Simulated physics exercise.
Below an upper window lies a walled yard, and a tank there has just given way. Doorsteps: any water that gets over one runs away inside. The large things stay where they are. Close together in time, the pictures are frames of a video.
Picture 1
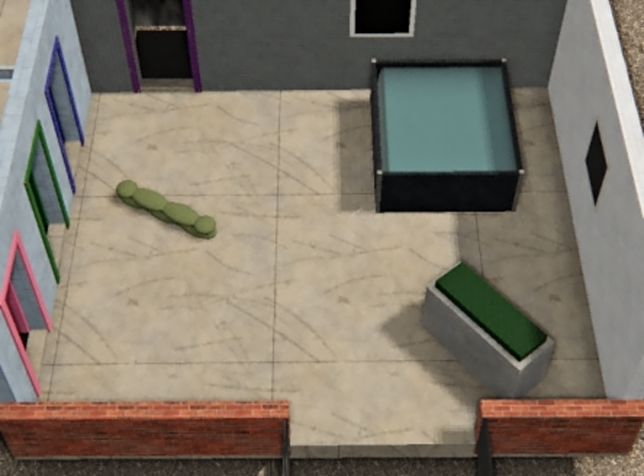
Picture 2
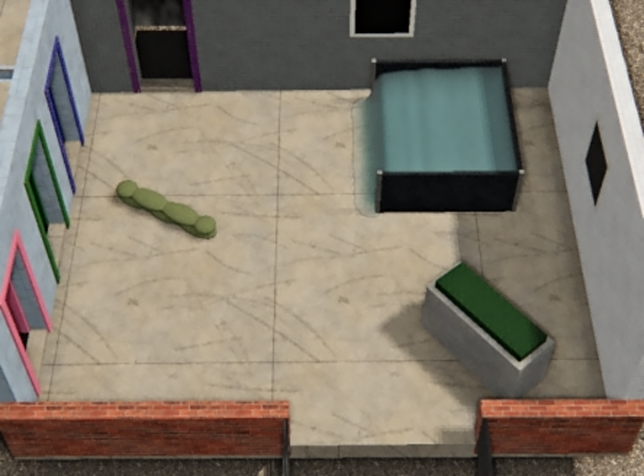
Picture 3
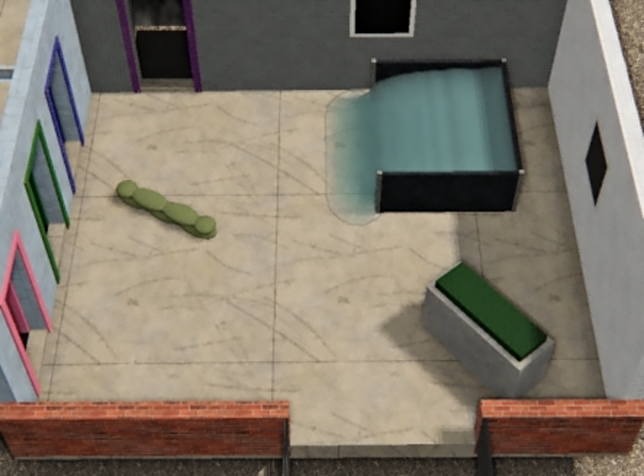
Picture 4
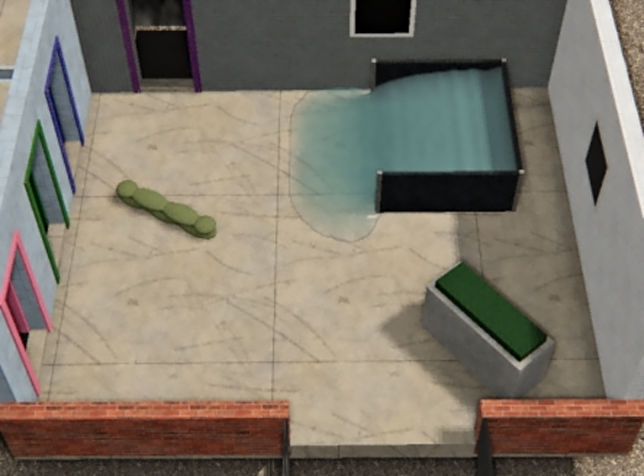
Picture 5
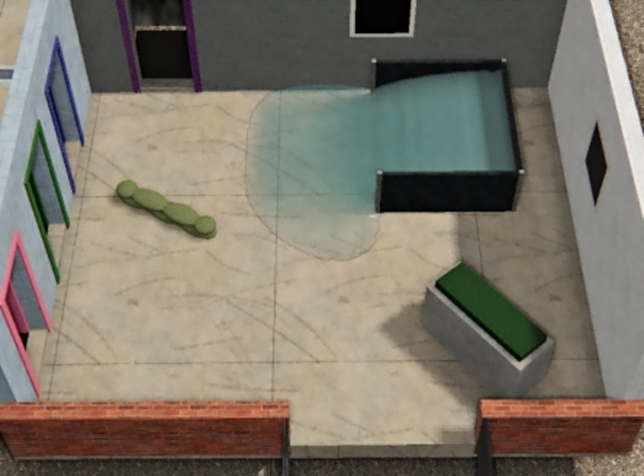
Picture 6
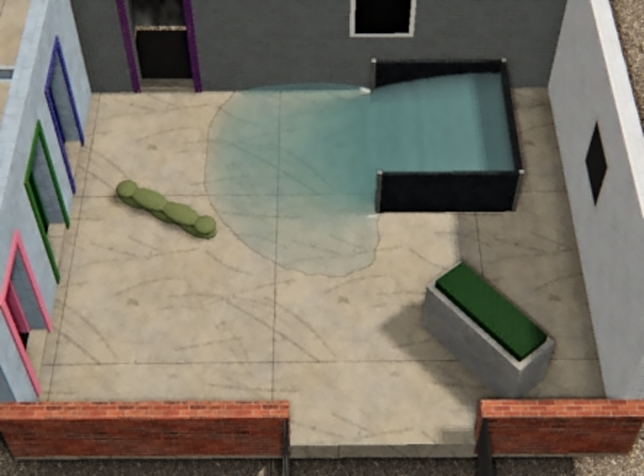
Water pouring from the left side of a dark tank and spreading leftward across a walled yard's pale paved floor.
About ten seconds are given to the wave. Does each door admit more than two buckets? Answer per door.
The blue door: It does; the green door: It does not; the pink door: It does; the purple door: It does.
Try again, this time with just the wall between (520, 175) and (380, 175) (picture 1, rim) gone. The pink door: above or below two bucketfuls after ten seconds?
With the breach moved, the pink one crosses the threshold.
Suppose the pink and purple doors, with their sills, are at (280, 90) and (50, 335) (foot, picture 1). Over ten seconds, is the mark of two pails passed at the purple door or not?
Purple door goes over.
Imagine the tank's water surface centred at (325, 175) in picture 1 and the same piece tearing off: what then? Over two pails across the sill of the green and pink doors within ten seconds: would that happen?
Green door: Exceeds the limit; pink door: Exceeds the limit.
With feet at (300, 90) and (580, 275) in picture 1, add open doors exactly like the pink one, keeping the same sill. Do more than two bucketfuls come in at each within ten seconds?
In turn: Floods, stays under.
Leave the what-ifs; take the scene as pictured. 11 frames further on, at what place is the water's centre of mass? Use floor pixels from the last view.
Around (281, 160).
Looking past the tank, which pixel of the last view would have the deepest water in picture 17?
I'd put it around (108, 131).
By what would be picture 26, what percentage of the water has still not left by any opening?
86 per cent.
A moment on, water covers 35 % of the floor; the blue door under two buckets in, the green door not reached, the pink door not reached, the purple door wet at the sill, nothing in.
Next, water covers 45 % of the floor; the blue door far over two buckets in, the green door wet at the sill, nothing in, the pink door not reached, the purple door under two buckets in.
Then, water covers 55 % of the floor; the blue door far over two buckets in, the green door wet at the sill, nothing in, the pink door under two buckets in, the purple door over two buckets in.
Later, water covers 65 % of the floor; the blue door far over two buckets in, the green door wet at the sill, nothing in, the pink door over two buckets in, the purple door far over two buckets in.
In the end, water covers 85 % of the floor; the blue door far over two buckets in, the green door wet at the sill, nothing in, the pink door over two buckets in, the purple door far over two buckets in.
